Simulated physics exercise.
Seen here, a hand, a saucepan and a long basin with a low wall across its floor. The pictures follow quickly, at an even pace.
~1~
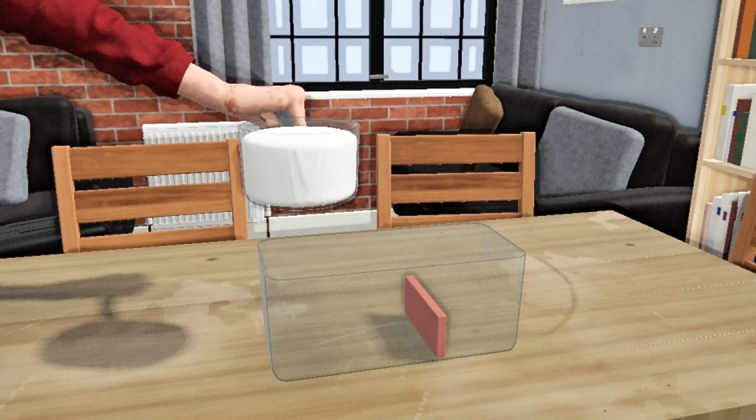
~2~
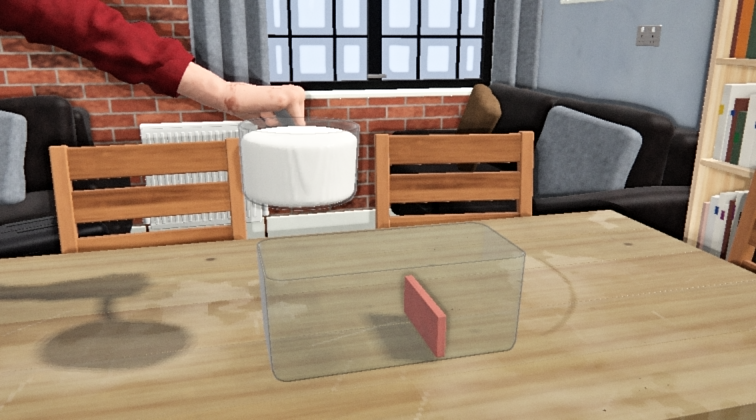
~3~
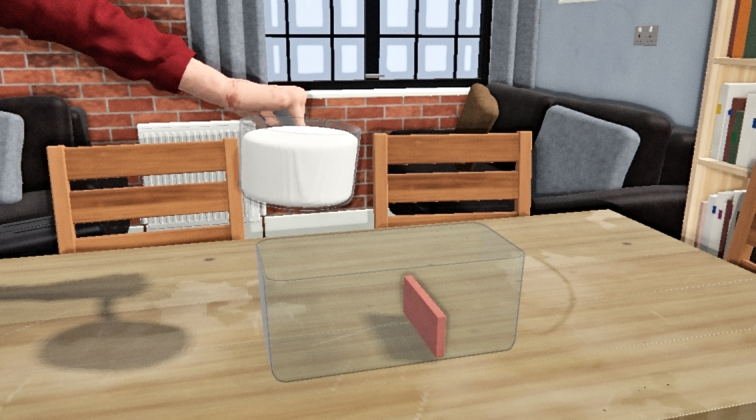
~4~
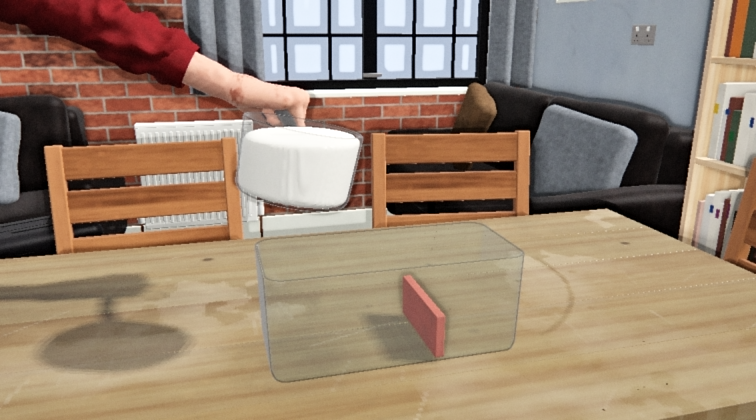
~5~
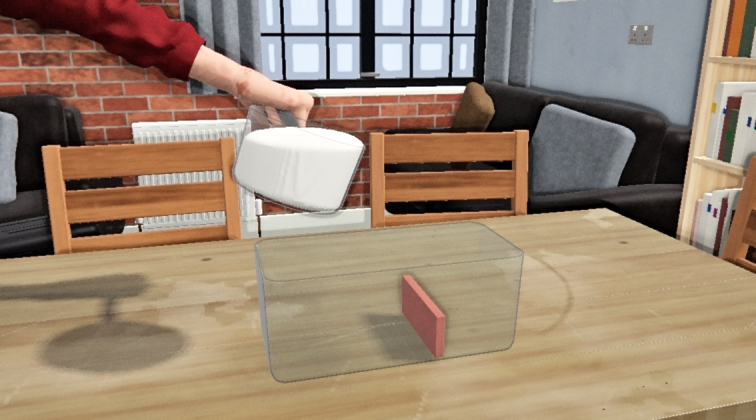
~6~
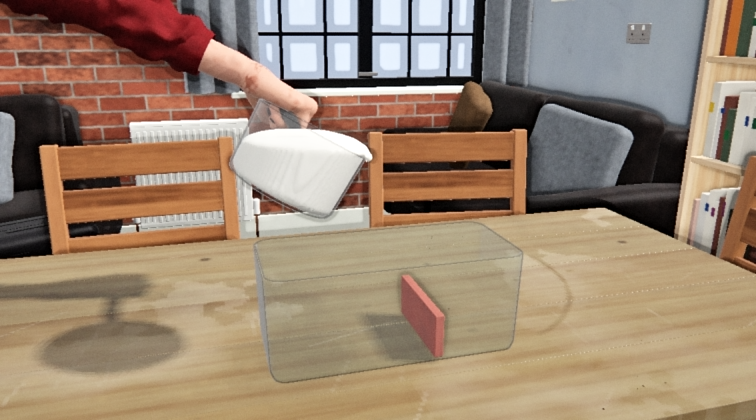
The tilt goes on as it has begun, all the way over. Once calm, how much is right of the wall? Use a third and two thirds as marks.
It comes to under a third.
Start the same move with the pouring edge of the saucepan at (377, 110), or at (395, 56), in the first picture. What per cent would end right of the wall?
The first gives 50 %, the second 80 %.
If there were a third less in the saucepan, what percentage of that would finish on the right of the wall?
It comes to 0 per cent or so.
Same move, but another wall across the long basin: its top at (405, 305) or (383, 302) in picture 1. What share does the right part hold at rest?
Near 50 % and 85 %.
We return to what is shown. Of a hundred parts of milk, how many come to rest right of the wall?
Roughly 15 in a hundred.
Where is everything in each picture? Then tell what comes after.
Tilt 0°; pouring edge (356, 125); surface from (242, 137) to (353, 133); the long basin's rim runs from (262, 261) to (504, 239); the wall's top is at (424, 296), in the first picture.
Tilt 1°; pouring edge (357, 126); surface from (242, 137) to (354, 133), in the second picture.
Tilt 5°; pouring edge (358, 130); surface from (243, 136) to (355, 135), in the third picture.
Tilt 12°; pouring edge (360, 137); surface from (243, 137) to (357, 136), in the fourth picture.
Tilt 20°; pouring edge (362, 146); surface from (243, 139) to (360, 142); 1 per cent is over the edge, in the fifth picture.
Tilt 31°; pouring edge (362, 157); surface from (241, 142) to (358, 148); 4 per cent is over the edge, in the sixth picture.
A moment on, the saucepan is tipped on its side and 41 per cent is still to pour, 21 is left of the wall and 5 right of it.
Next, the saucepan is tipped on its side and 11 per cent is still to pour, 70 is left of the wall and 12 right of it.
Then the saucepan is tipped on its side and 2 per cent is still to pour, 77 is left of the wall and 13 right of it.
Later the saucepan is tipped on its side and 0 per cent is still to pour, 83 is left of the wall and 13 right of it.
Finally, 84 per cent lies left of the wall, 13 right of it and 3 outside.
